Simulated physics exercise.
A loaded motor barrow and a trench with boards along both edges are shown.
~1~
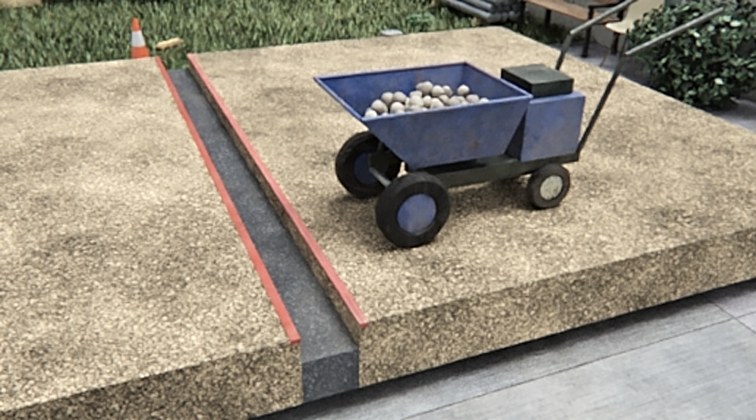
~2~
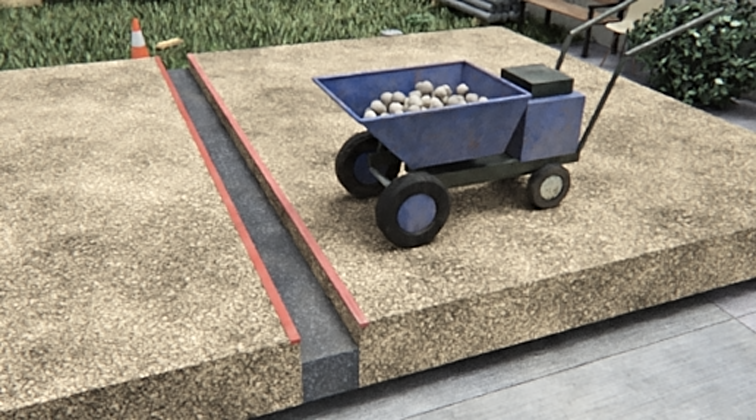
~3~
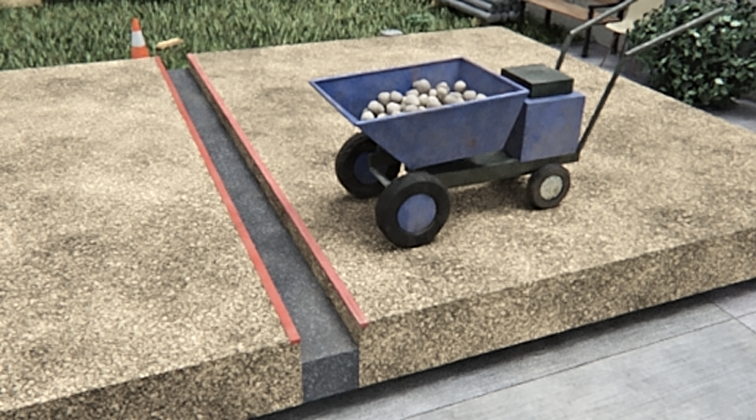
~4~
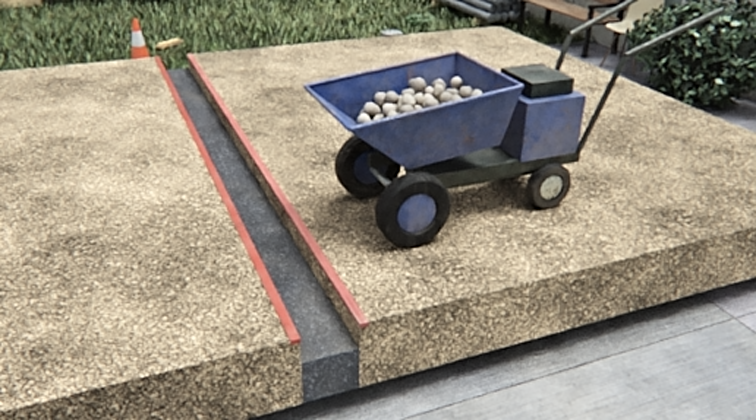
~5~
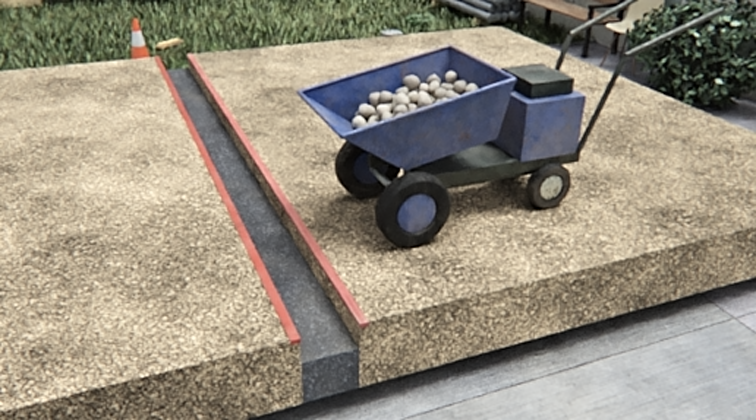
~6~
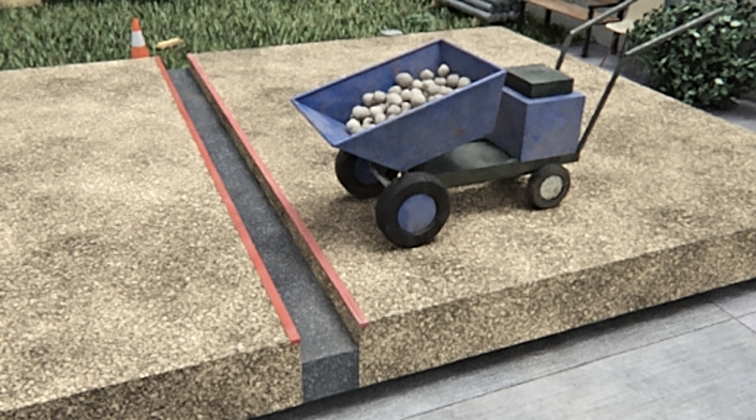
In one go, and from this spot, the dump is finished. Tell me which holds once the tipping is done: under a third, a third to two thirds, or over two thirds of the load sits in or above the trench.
The trench will take in at least a third and at most two thirds.
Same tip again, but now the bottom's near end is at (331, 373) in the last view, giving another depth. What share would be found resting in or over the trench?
About 80 percent.
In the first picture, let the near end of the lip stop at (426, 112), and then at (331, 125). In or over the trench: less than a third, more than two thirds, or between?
Well, for the first stop the answer is the middle third, and for the second it is less than a third.
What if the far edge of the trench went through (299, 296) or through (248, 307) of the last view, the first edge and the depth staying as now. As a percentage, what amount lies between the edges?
You'd get 10 % in the first case and 80 % in the second.
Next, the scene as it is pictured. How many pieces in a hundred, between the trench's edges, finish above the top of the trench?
Roughly 25 %.
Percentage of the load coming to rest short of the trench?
About 0 per cent.
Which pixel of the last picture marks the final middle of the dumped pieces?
Somewhere close to (258, 241) in the last picture.
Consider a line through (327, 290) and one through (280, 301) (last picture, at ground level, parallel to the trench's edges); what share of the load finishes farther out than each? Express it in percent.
Around 70 per cent for the first, and 20 per cent for the second.
Shortly afterwards, skip tipped steeply; the whole lot in the skip.
Next, skip tipped steeply; the bulk in the skip; a little in or heaped over the trench; only a few beyond it.
Some moments later, skip tipped right over; near a quarter in the skip; near half in or heaped over the trench; near a quarter beyond it.
In the end, skip tipped right over; near a quarter in the skip; near half in or heaped over the trench; near a quarter beyond it.
